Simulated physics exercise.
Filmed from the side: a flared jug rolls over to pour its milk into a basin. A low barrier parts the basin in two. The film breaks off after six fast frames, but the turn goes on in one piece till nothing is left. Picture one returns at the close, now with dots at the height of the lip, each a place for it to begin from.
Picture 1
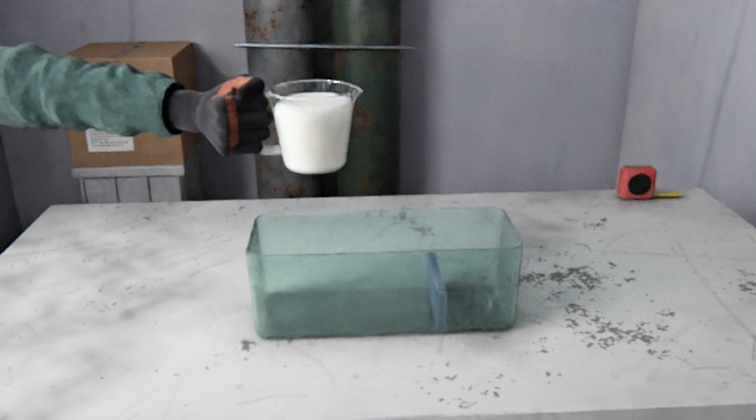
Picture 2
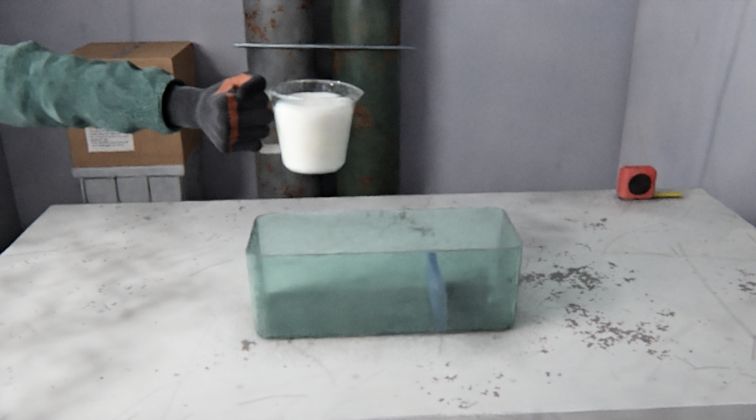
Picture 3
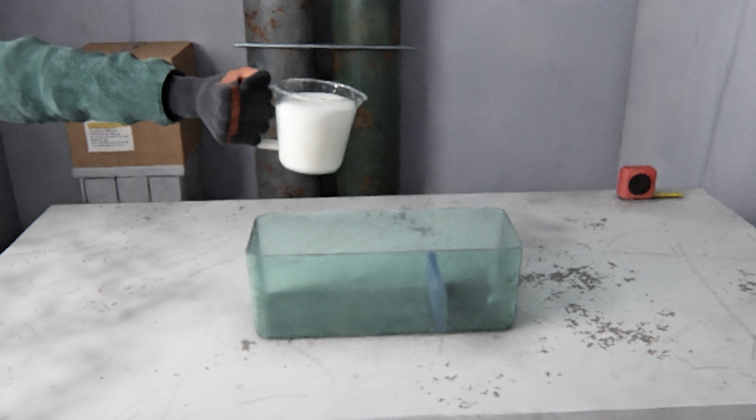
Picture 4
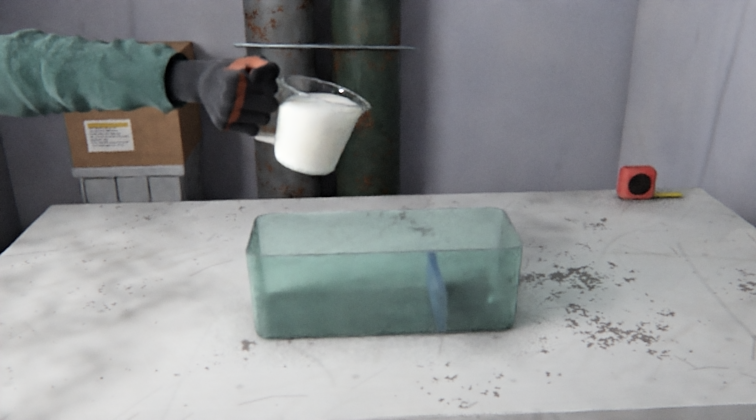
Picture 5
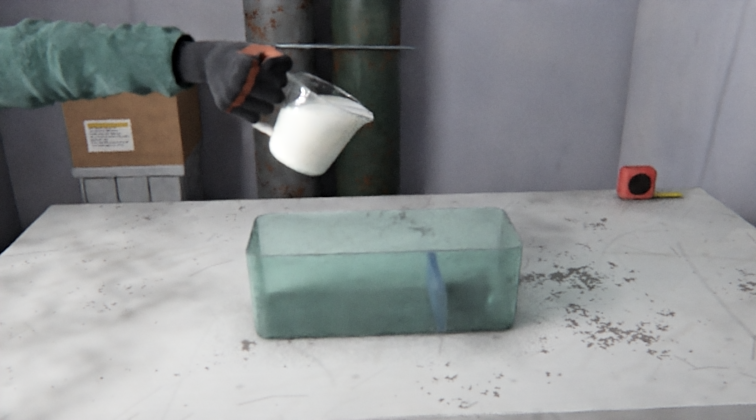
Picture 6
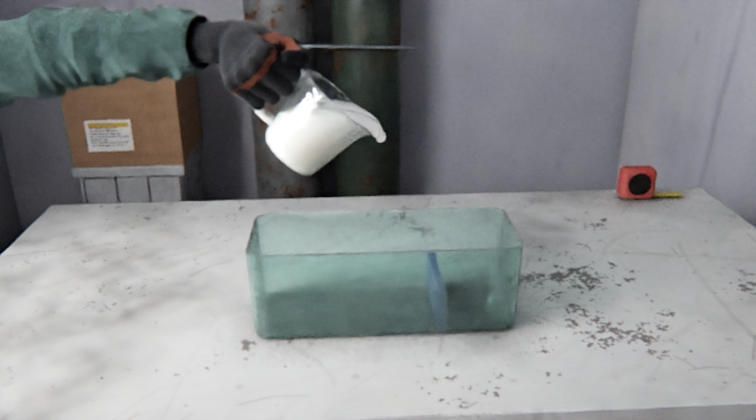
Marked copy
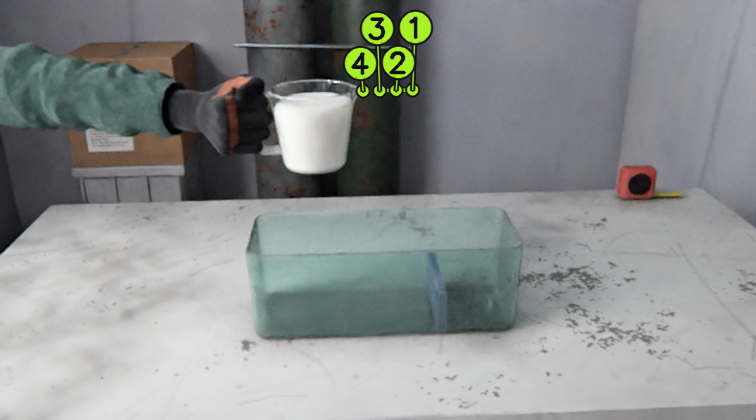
We see a gloved hand holding a clear jug of milk above a greenish basin with a low barrier inside; the hand tilts the jug gradually to the right until milk begins to pass over its lip.
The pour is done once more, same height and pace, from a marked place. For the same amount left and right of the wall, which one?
Spot 2 does it best.
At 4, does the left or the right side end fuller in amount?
The left side.
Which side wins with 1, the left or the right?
More ends on the right.
In lime, 1 at (412, 89); 2 at (396, 90); 3 at (379, 90); 4 at (363, 91).
Choosing 1, about 19 % ends left of the wall and 79 % right of it.
Choosing 2, about 51 % ends left of the wall and 48 % right of it.
Choosing 3, about 77 % ends left of the wall and 20 % right of it; 3 % is lost outside.
Choosing 4, about 92 % ends left of the wall and 4 % right of it; 3 % is lost outside.
